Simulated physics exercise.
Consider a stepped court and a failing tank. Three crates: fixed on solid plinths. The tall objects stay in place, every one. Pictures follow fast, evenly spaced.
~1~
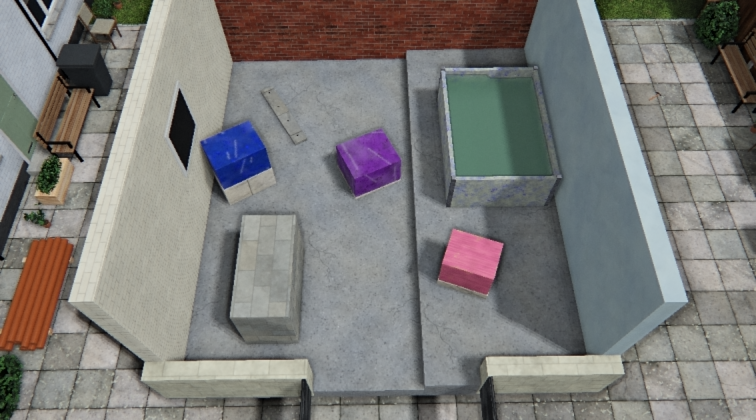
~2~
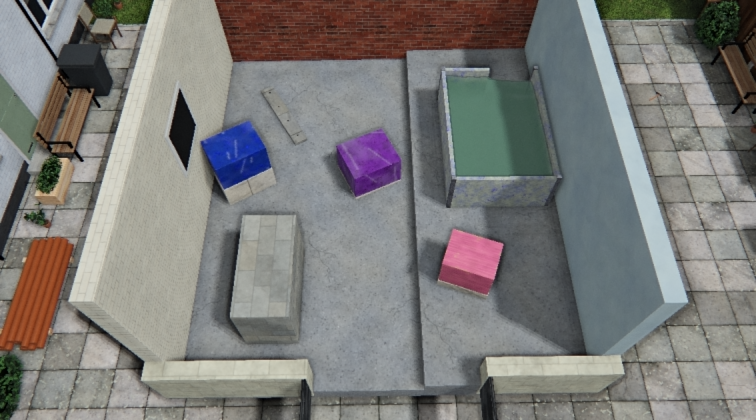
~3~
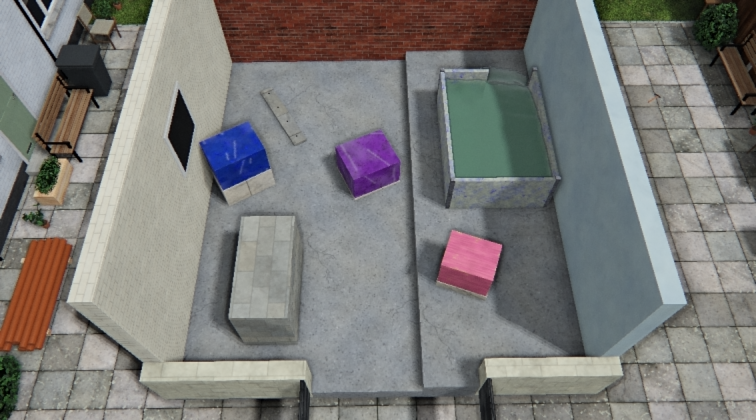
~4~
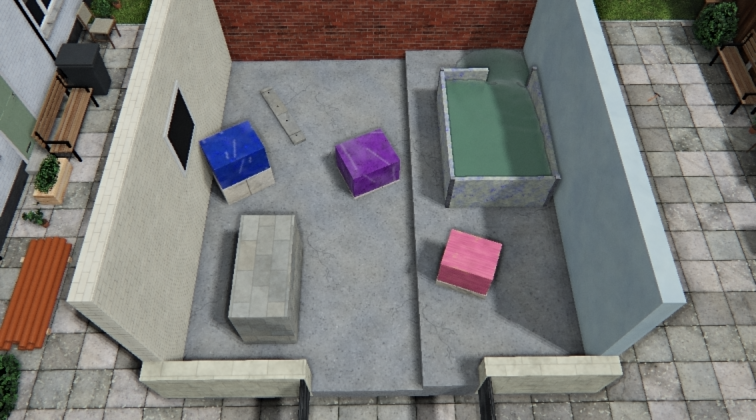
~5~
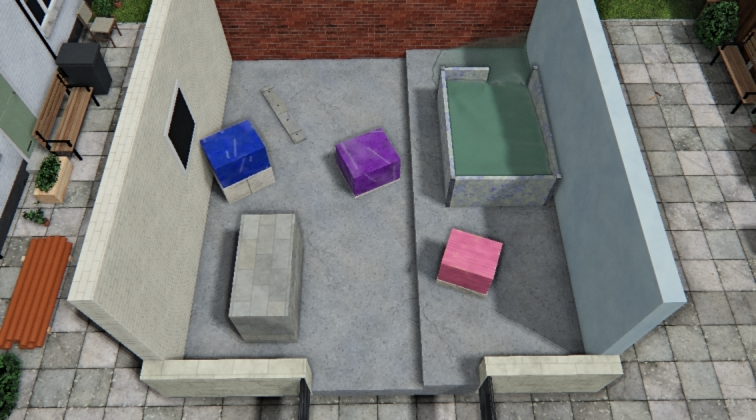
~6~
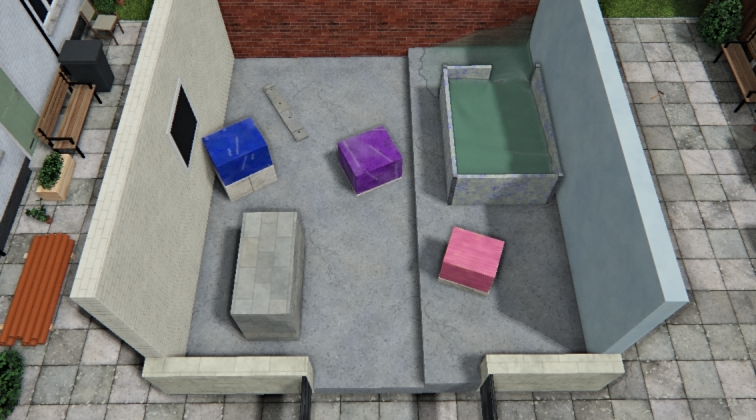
Green water poured out through a gap in the far side of the stone tank and spread across the raised step by the brick wall, while the blue, purple and pink crates stayed still.
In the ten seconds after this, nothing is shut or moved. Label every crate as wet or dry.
Purple crate: Wet; pink crate: Dry; blue crate: Dry.
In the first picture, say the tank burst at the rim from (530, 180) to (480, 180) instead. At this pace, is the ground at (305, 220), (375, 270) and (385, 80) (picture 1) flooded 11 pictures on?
Point one: Reached. Point two: Reached. Point three: Not reached.
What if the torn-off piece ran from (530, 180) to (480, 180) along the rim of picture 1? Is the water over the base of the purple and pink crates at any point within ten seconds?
Result: Purple crate reached, pink crate reached.
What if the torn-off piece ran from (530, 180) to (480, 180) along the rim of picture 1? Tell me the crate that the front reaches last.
The crate marked blue.
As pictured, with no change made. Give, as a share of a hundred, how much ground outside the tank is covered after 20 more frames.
Near 50 in a hundred.
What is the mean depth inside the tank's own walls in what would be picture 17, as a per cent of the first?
Near 60 in a hundred.
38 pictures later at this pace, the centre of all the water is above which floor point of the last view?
Centre: Close to (389, 142).
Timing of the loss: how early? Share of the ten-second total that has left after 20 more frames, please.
It works out at roughly 0 per cent.
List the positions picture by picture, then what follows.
In the first frame, the tank at (496, 123) is whole and still.
In the second frame, the front is at a hidden place, out from the gap on the tank's far side.
In the third frame, the front is at (496, 69), out from the gap on the tank's far side.
In the fourth frame, the front is at (480, 50), out from the gap on the tank's far side.
In the fifth frame, water pours out on the tank's far side and has run to (446, 50).
In the sixth frame, water pours out on the tank's far side and has run to (430, 48).
A moment on, water covers 10 % of the floor; the purple crate not reached, the pink crate not reached, the blue crate not reached.
Next, water covers 30 % of the floor; the purple crate water round its plinth, the pink crate not reached, the blue crate not reached.
Then, water covers 50 % of the floor; the purple crate water round its plinth, the pink crate not reached, the blue crate water round its plinth.
Later, water covers 70 % of the floor; the purple crate water round its plinth, the pink crate water round its plinth, the blue crate water round its plinth.
In the end, water covers 85 % of the floor; the purple crate was topped, the pink crate stayed above the water, the blue crate stayed above the water.
